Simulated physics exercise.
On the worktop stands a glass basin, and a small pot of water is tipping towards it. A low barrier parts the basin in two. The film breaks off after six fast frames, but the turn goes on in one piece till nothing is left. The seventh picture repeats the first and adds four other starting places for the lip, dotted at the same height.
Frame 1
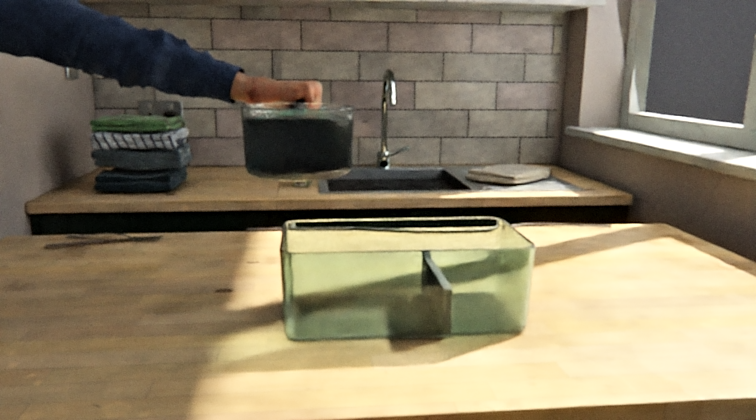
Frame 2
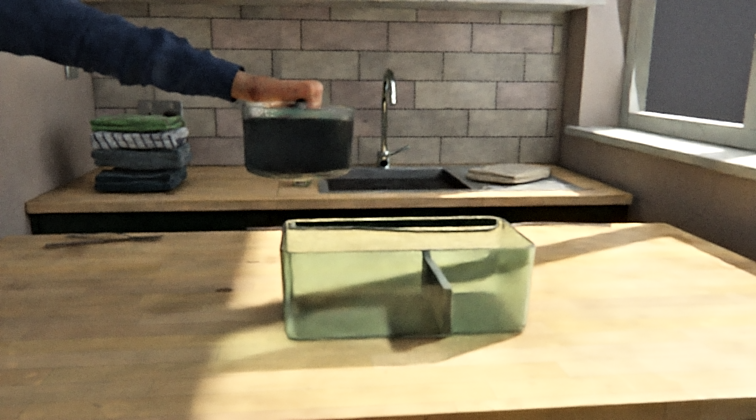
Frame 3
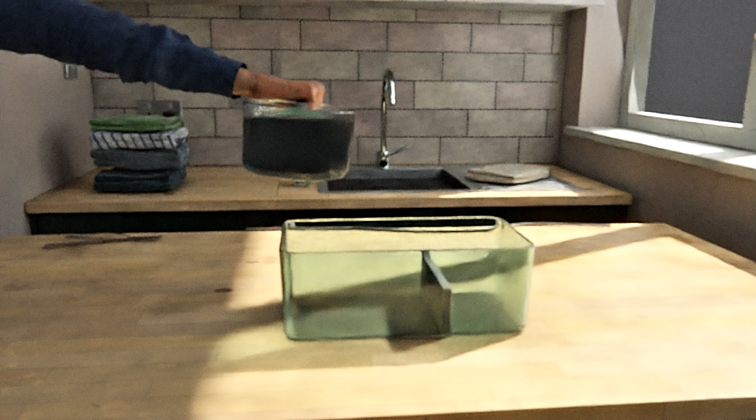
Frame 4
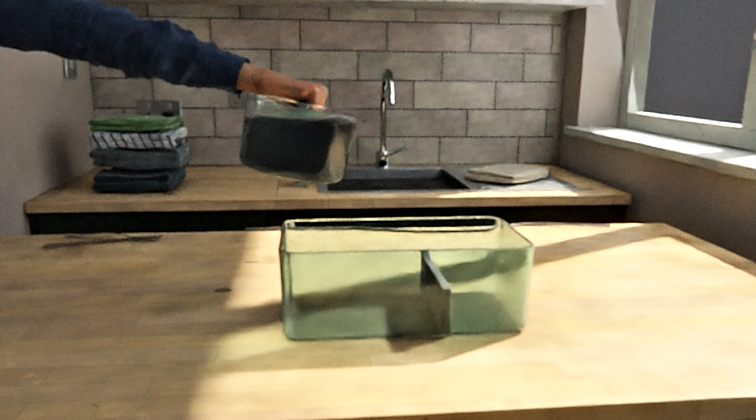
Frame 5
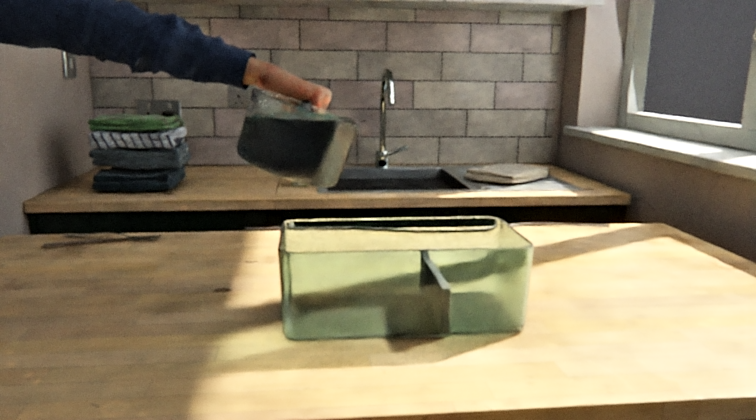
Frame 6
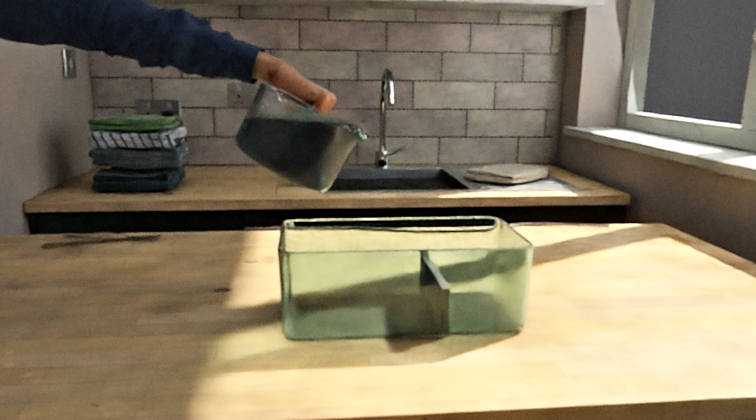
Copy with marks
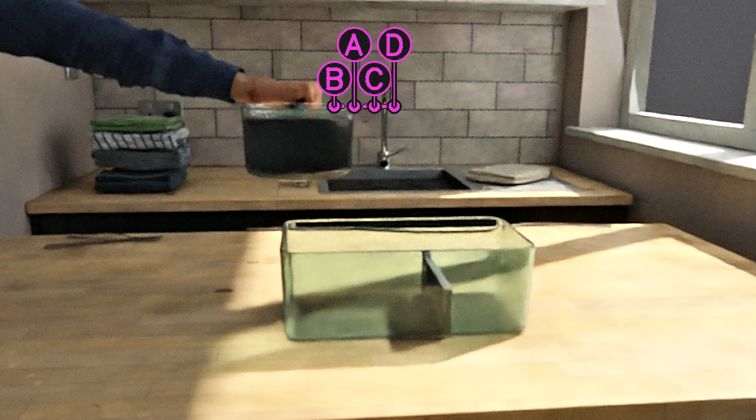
In a sunlit kitchen, a hand in a blue sleeve holds a small clear pot of dark water above a greenish glass basin with a low barrier inside, standing on a wooden worktop. The pot stays nearly level at first, then the hand tilts it steadily to the right until water reaches its lip.
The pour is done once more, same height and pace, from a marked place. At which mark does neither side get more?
Spot D.
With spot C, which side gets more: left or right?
The left side.
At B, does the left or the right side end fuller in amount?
More ends on the left.
On the marked copy, A at (354, 106); B at (334, 106); C at (374, 106); D at (394, 106).
Choosing A, about 97 % ends left of the wall and 2 % right of it.
Choosing B, about 95 % ends left of the wall and 4 % right of it.
Choosing C, about 78 % ends left of the wall and 20 % right of it.
Choosing D, about 46 % ends left of the wall and 53 % right of it.
